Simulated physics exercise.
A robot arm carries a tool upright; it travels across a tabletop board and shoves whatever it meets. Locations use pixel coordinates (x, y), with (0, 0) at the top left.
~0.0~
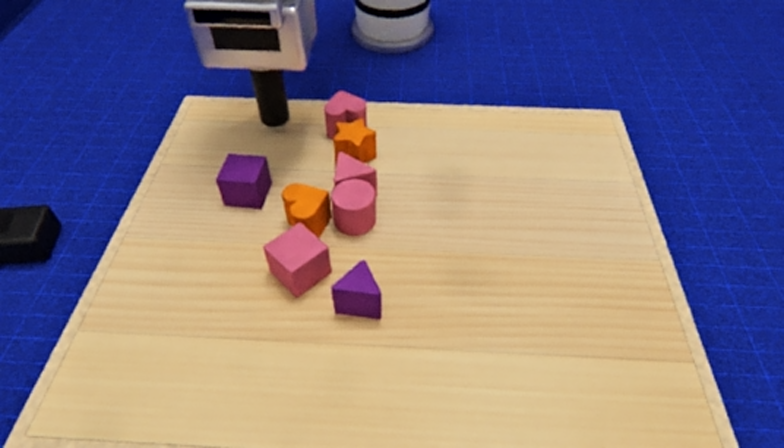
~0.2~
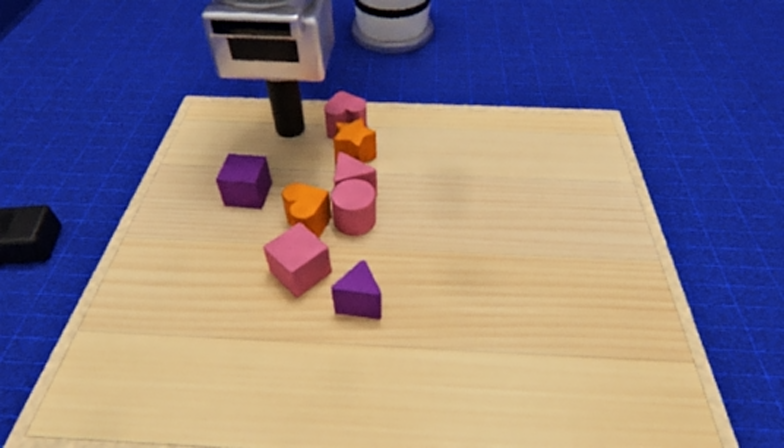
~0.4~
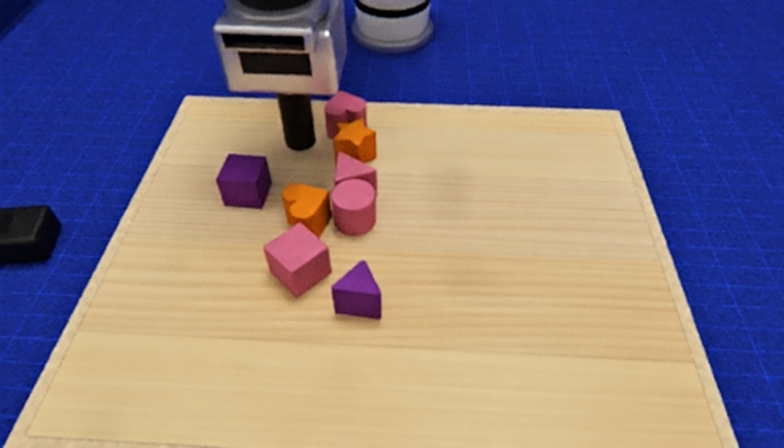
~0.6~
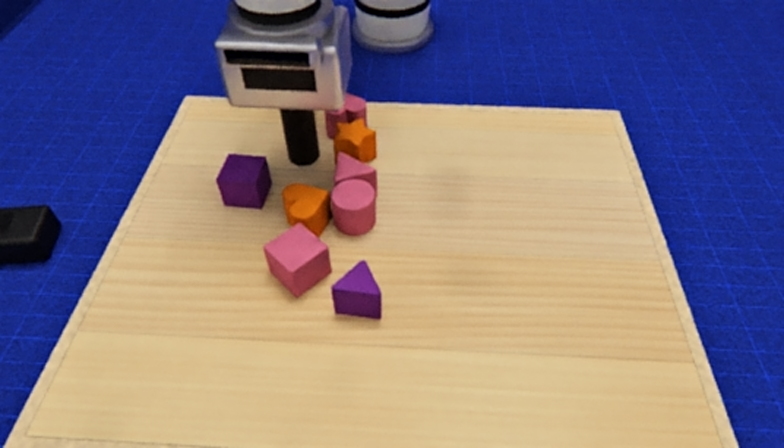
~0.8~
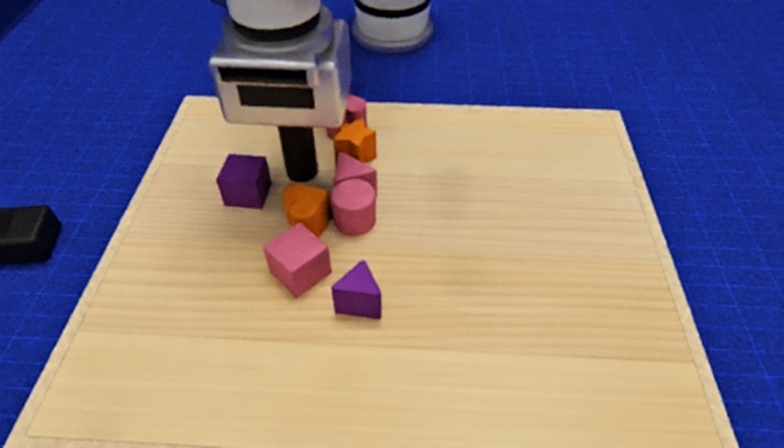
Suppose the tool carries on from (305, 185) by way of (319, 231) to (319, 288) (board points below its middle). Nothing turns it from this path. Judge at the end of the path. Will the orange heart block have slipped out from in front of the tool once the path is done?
Short answer: No.
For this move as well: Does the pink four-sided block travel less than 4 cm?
No, that is not what happens.
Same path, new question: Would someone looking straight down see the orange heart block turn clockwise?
It seems not.
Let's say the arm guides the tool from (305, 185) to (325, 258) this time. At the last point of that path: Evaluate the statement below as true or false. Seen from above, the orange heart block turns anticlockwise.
This is true.
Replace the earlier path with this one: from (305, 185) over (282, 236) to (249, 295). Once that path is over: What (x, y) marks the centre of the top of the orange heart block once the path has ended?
Its top face will be centred at roughly (310, 223).
What follows on the original path. One third of the way, tool at (314, 203); pink four-sided block at (294, 262); orange heart block at (304, 216).
Two thirds of the way, tool at (318, 236); pink four-sided block at (290, 299), turned 40° clockwise; orange heart block at (313, 254), turned 20° anticlockwise.
At the end, tool at (317, 275); pink four-sided block at (286, 330), turned 80° clockwise; orange heart block at (318, 296), turned 25° anticlockwise; pink circular block unmoved; purple triangular block at (363, 285), turned 30° anticlockwise.
